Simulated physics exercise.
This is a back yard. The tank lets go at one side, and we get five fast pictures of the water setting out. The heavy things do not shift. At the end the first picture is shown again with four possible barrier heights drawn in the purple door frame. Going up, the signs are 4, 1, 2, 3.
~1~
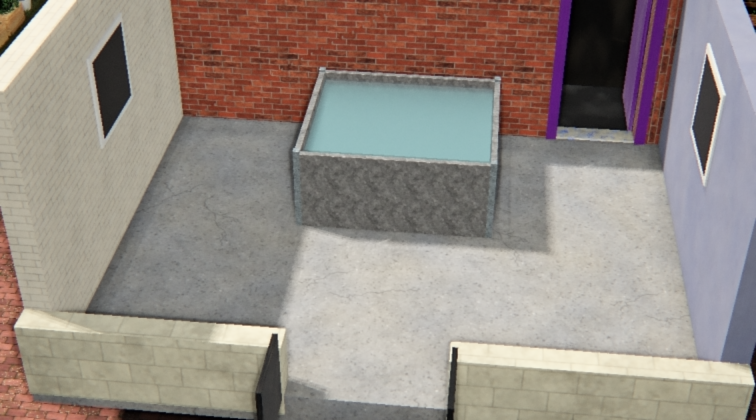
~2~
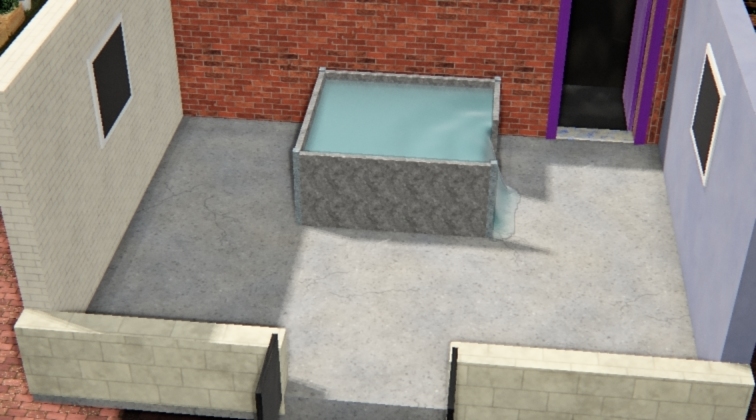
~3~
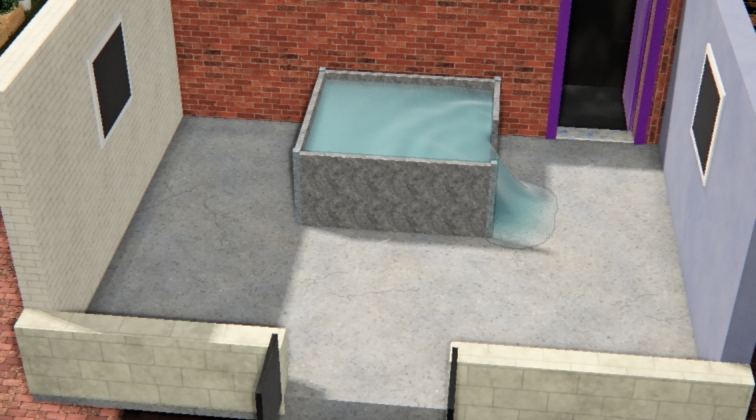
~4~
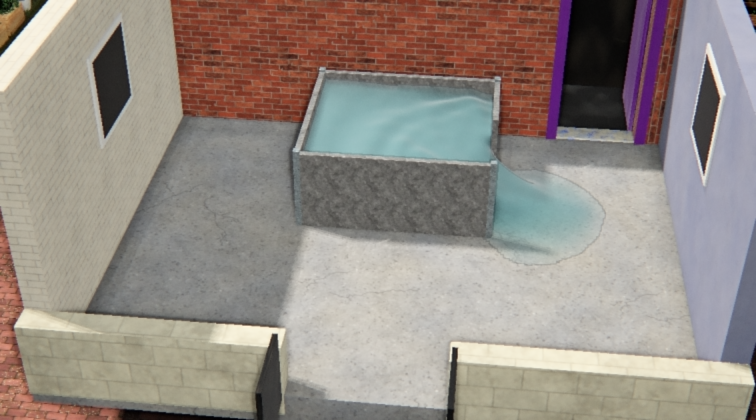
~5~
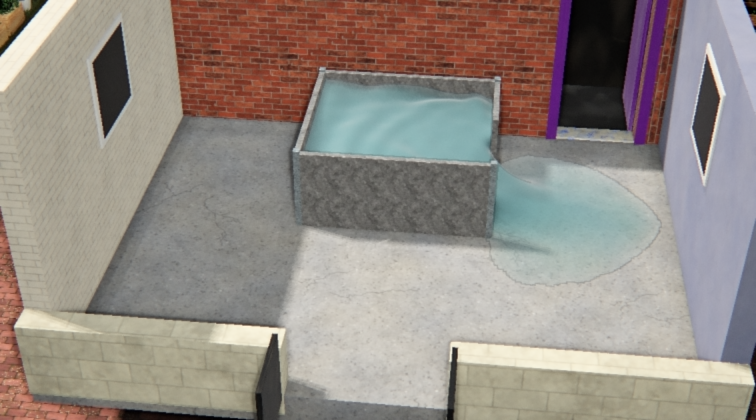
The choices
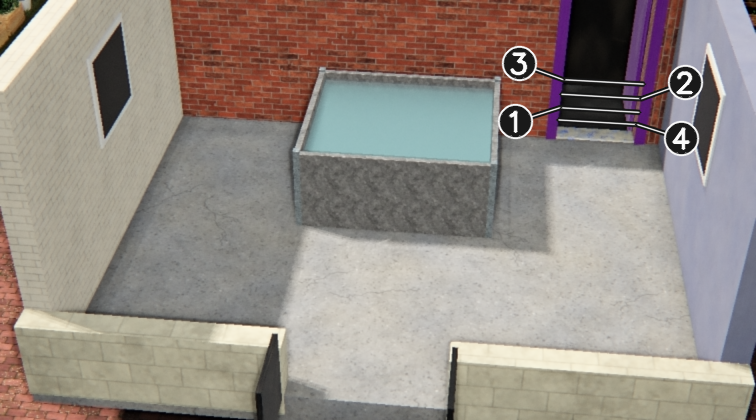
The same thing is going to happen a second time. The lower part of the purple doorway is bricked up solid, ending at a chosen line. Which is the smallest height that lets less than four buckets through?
The limit is 4.
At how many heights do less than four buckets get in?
All four.
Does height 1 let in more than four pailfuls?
No, that is safe.
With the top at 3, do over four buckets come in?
No.
On the marked copy, 1 at (599, 110); 2 at (601, 96); 3 at (603, 81); 4 at (597, 122); from the bottom up 4, 1, 2, 3.
With 1, nothing gets over.
With 2, nothing gets over.
With 3, nothing gets over.
With 4, a bucket or two gets in.
